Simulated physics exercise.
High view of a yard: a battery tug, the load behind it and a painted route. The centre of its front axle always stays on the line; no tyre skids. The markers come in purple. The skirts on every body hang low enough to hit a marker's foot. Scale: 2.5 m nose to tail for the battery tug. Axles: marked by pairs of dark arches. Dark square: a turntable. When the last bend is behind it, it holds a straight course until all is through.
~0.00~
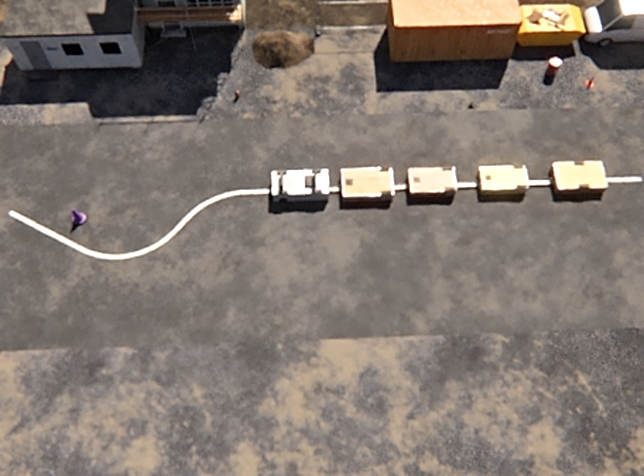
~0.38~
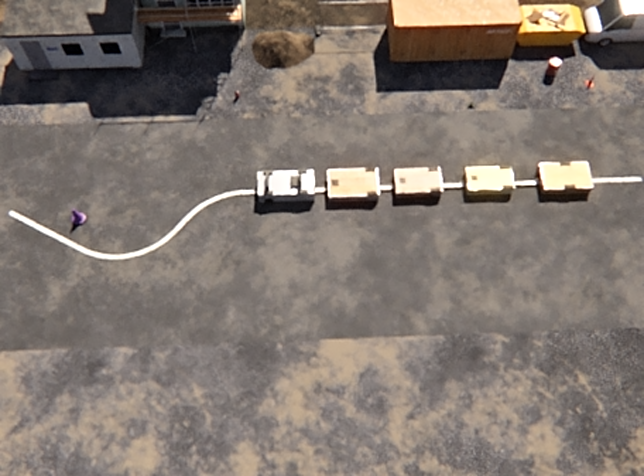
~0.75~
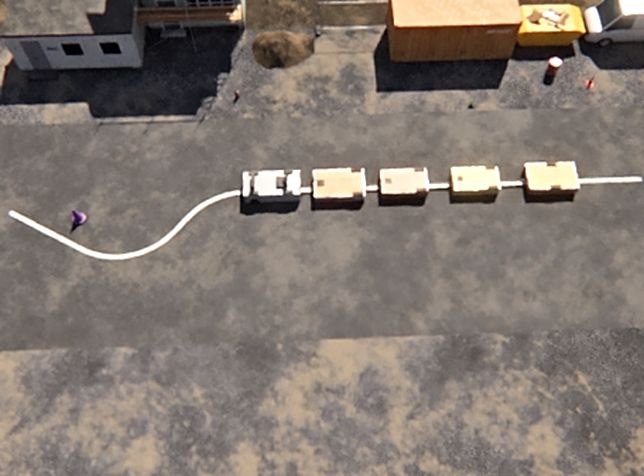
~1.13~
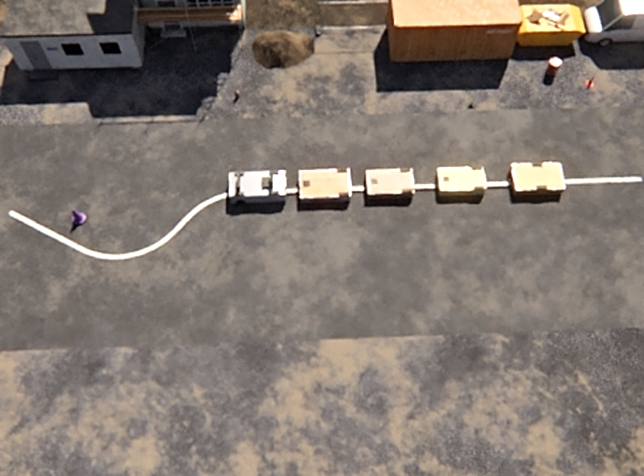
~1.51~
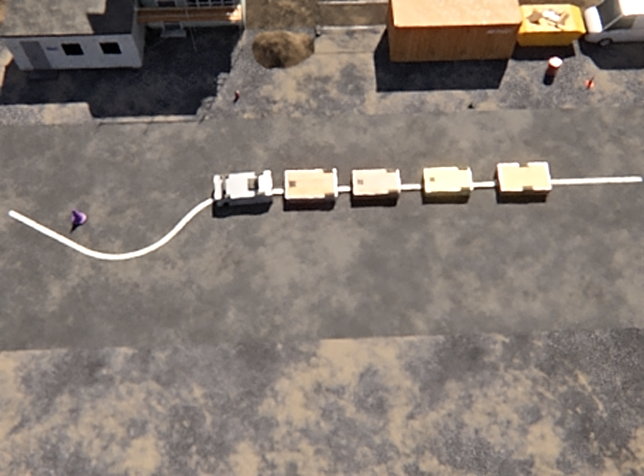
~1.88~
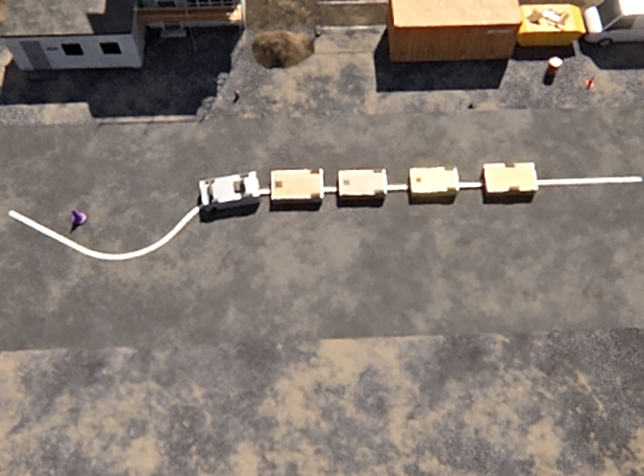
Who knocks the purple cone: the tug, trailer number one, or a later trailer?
The culprit is the adjacent trailer.
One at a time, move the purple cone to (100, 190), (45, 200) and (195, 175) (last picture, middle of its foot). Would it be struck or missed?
Try 1 untouched, try 2 touched, try 3 untouched.
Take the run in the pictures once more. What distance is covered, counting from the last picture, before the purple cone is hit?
Contact happens once about 10.5 m more has been driven.
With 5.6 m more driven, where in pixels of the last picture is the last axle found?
(397, 180).
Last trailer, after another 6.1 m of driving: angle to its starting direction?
Compared with the start, the last trailer heads some 0° away.
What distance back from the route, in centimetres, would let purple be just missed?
About: Purple 70.
After 5.0 s, the last axle is at (404, 180) of the last picture, on the line.
After 8.1 s, the last axle is at (298, 188) of the last picture, 25 cm off the line; the first trailer has hit purple.
After 11.1 s, the last axle is at (192, 215) of the last picture, 35 cm off the line.
After 14.2 s, the last axle is at (77, 219) of the last picture, 95 cm off the line.
After 17.3 s, the last axle is out of the picture, 15 cm off the line; 1 of 1 struck in all.
